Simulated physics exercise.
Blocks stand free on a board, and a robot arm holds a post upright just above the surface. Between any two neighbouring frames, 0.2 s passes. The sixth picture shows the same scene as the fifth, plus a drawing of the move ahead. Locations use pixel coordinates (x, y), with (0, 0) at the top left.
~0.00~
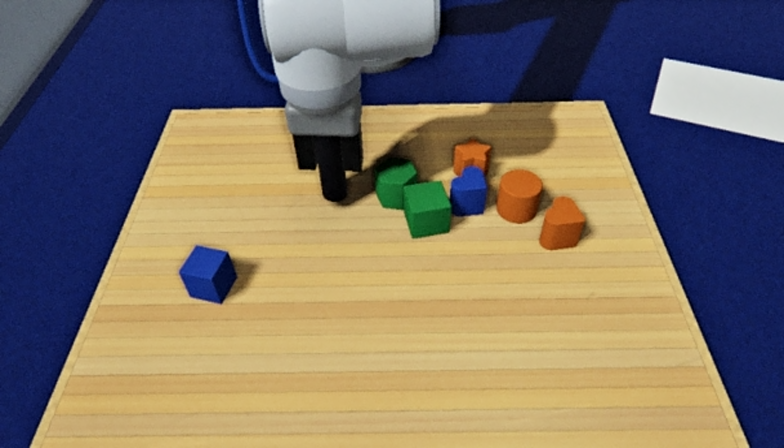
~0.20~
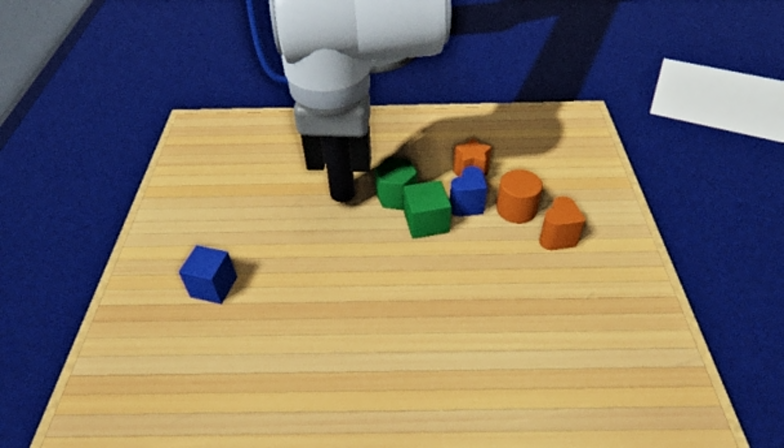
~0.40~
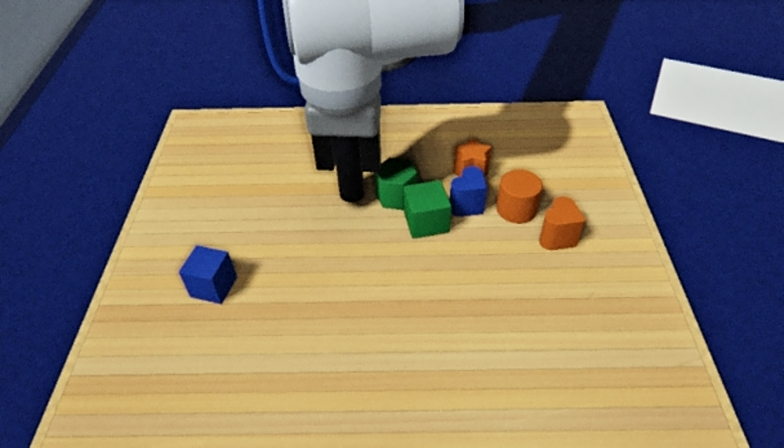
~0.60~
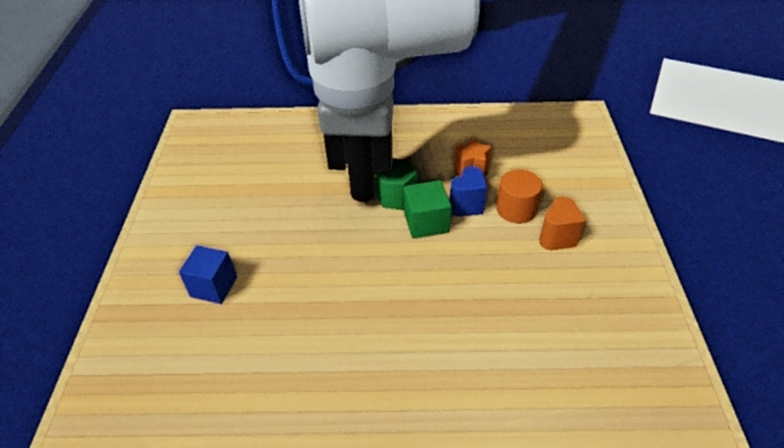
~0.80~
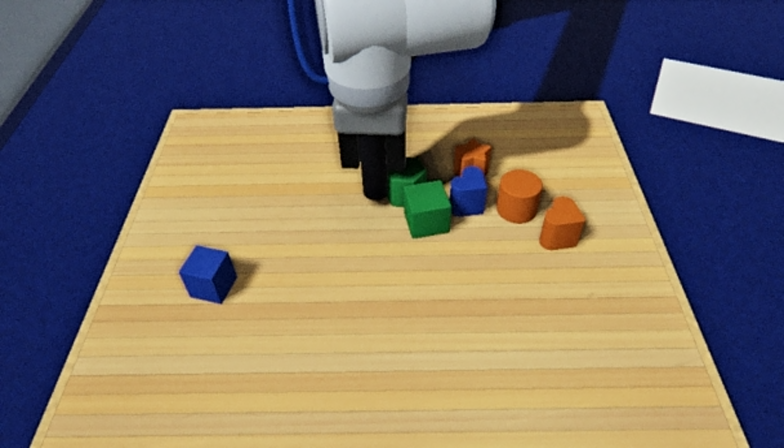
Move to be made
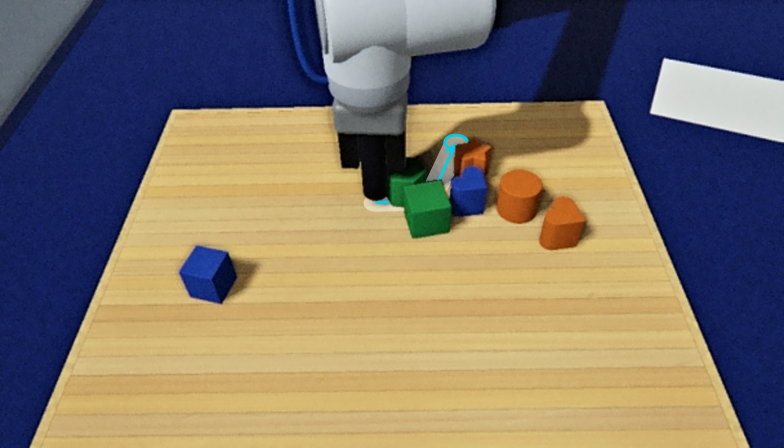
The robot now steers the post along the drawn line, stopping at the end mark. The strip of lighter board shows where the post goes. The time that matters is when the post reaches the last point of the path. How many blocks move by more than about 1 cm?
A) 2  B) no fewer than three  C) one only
A.
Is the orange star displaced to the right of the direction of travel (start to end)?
Yes.
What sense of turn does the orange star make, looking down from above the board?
My prediction: CW.
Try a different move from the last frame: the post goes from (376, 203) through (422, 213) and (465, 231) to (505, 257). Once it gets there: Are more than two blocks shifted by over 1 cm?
That would be a no.
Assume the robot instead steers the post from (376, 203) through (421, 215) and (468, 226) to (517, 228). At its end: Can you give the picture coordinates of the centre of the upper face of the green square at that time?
I'd place it at (497, 228), taking the centre of its top.
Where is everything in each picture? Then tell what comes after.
In the first picture, tip of the post (335, 194), middles of tops, green six-sided block (396, 170), green square (427, 195), orange star (474, 149).
In the second picture, post (343, 194), nothing pushed.
In the third picture, post (352, 194), nothing pushed.
In the fourth picture, post (363, 194), nothing pushed.
In the fifth picture, post (376, 192), green six-sided block partly hidden, green square (427, 195), orange star (474, 149).
The line goes from (376, 203) via (423, 197) and (444, 170), ending at (456, 142).
On the path given first. One third of the way, post (424, 187); green six-sided block (450, 157), turned 25° anticlockwise; orange star (479, 148), turned 15° anticlockwise.
Two thirds of the way, post (444, 160); green six-sided block (474, 137); orange star (507, 141), turned 20° clockwise.
At the end, post (457, 132); green six-sided block (484, 128), turned 40° clockwise; green square unmoved; orange star (513, 140), turned 45° clockwise.
